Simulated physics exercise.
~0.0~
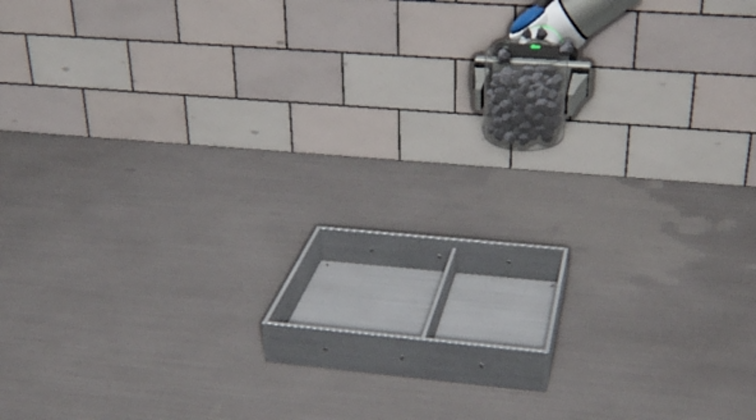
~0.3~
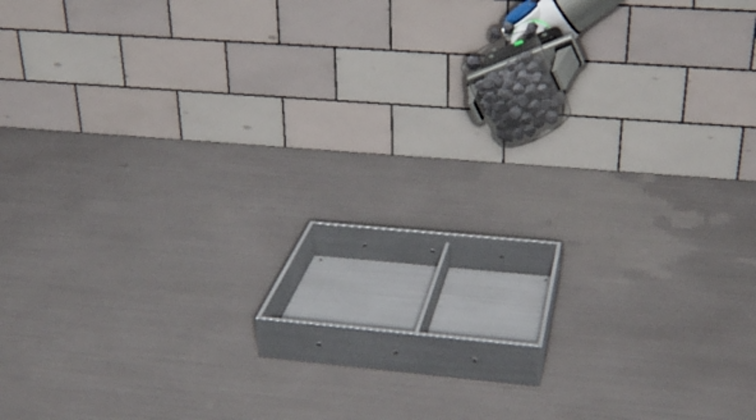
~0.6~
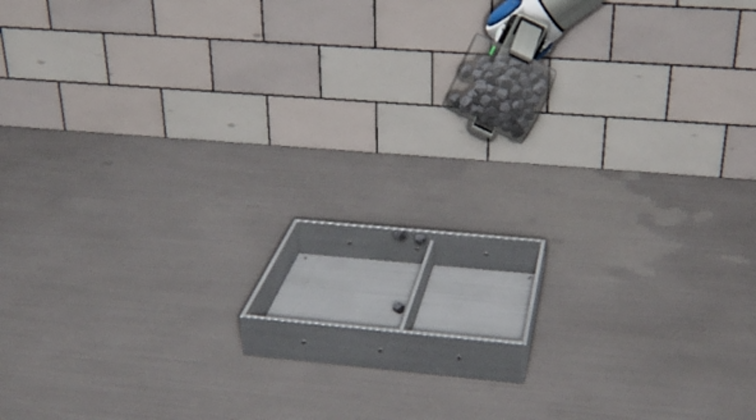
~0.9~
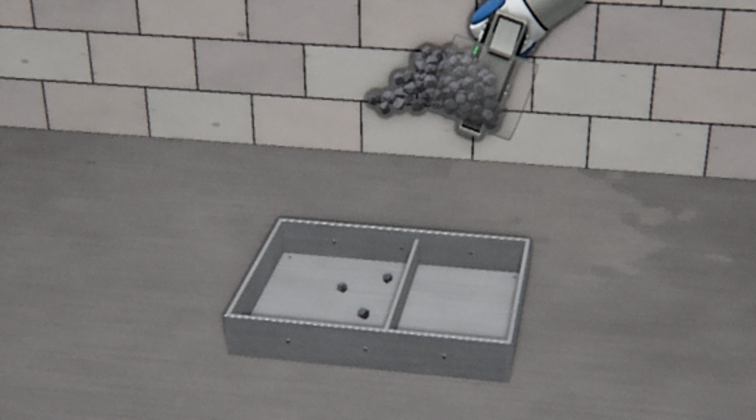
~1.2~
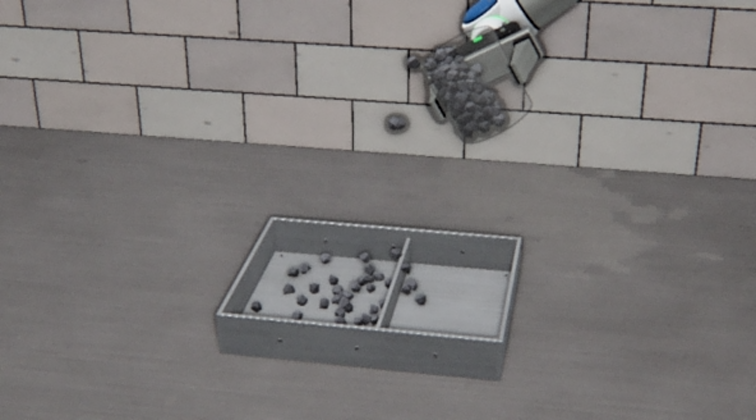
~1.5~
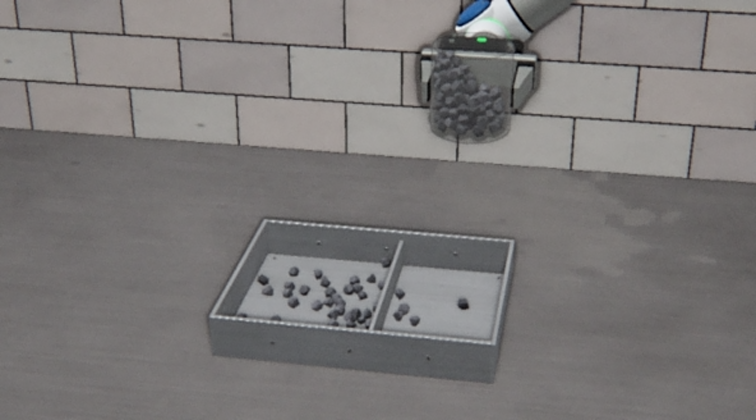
In front of a pale brick wall, a robot arm tipped a clear tumbler of dark pebbles over a divided grey tray, scattering some mostly into the left part, then turned it upright again with most of the pebbles still inside.
